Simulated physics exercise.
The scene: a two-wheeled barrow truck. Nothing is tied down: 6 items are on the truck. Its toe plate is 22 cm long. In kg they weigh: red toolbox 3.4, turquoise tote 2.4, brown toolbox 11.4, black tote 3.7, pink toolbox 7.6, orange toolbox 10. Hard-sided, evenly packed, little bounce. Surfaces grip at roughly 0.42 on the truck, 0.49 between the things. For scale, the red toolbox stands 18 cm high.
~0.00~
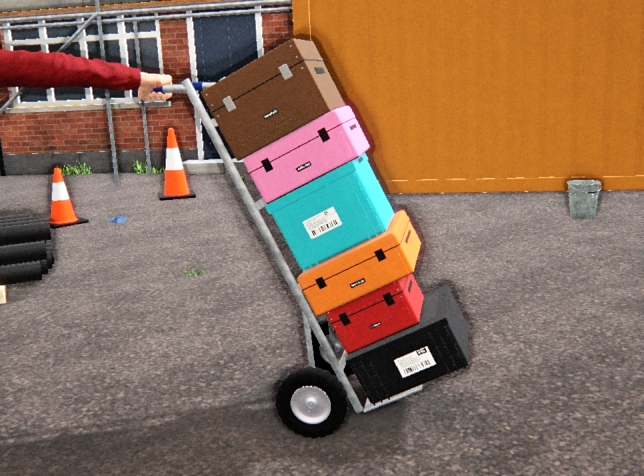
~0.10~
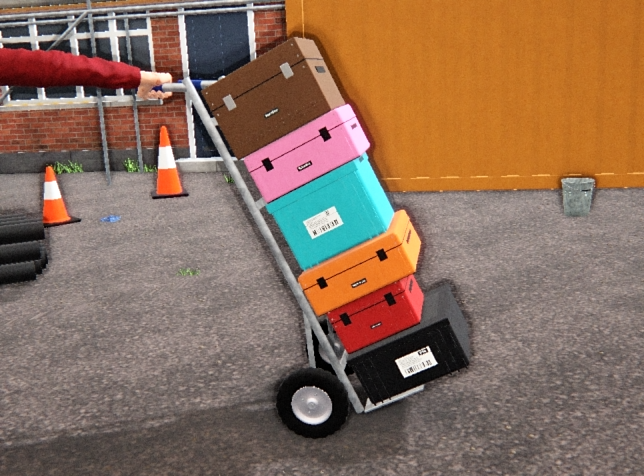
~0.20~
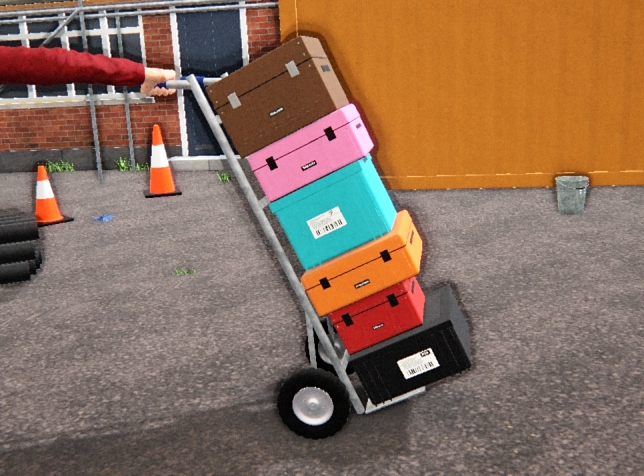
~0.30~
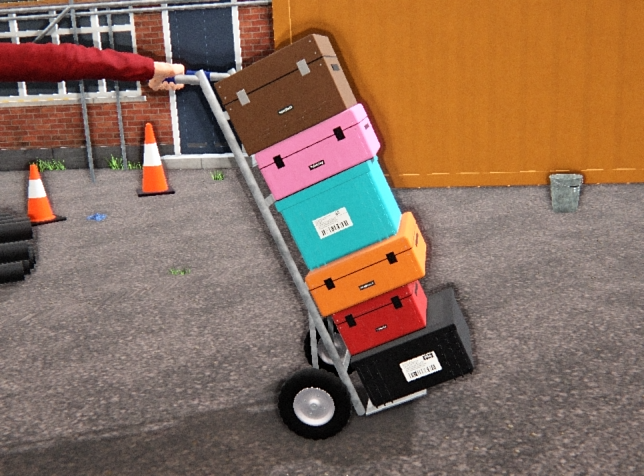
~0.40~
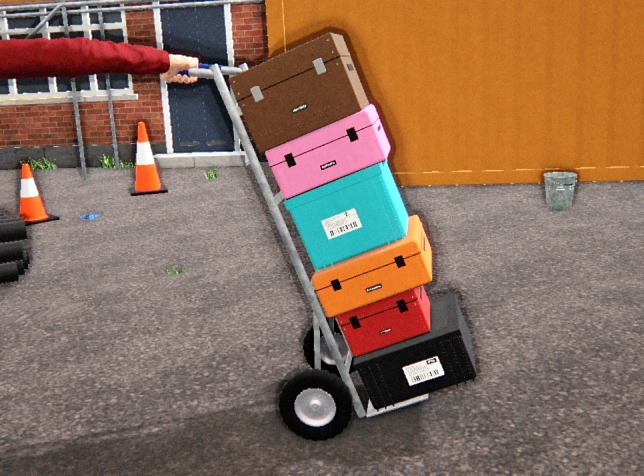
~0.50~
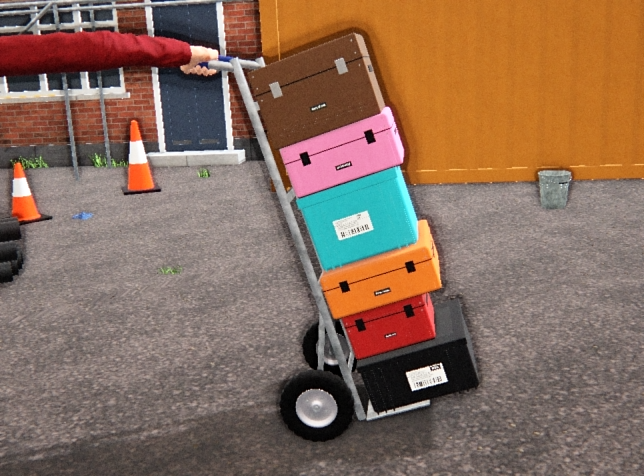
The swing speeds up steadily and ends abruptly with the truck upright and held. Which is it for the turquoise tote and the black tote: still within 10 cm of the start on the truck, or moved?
The turquoise tote ends elsewhere, the black tote keeps its place.
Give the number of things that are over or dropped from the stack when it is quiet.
That comes to 5.
By 1.00 s, truck upright; turquoise tote rocked 12° off its seat near (443, 228); black tote rocked 4° off its seat near (423, 380); brown toolbox rocked 12° off its seat.
By 1.40 s, truck upright; turquoise tote, brown toolbox and pink toolbox now dropped from the stack; black tote rocked 4° off its seat near (423, 380); orange toolbox rocked 50° off its seat.
By 1.60 s, truck upright; orange toolbox now dropped from the stack; black tote rocked 4° off its seat near (423, 380); red toolbox on its side.
By 1.80 s, truck upright; black tote rocked 4° off its seat near (423, 380); red toolbox upside down.
When it is over (2.9 s), dropped from the stack, turquoise tote, brown toolbox, pink toolbox and orange toolbox; lying over on the truck, red toolbox; the last one within 10 cm of the start. In the last view, black tote near (423, 380).
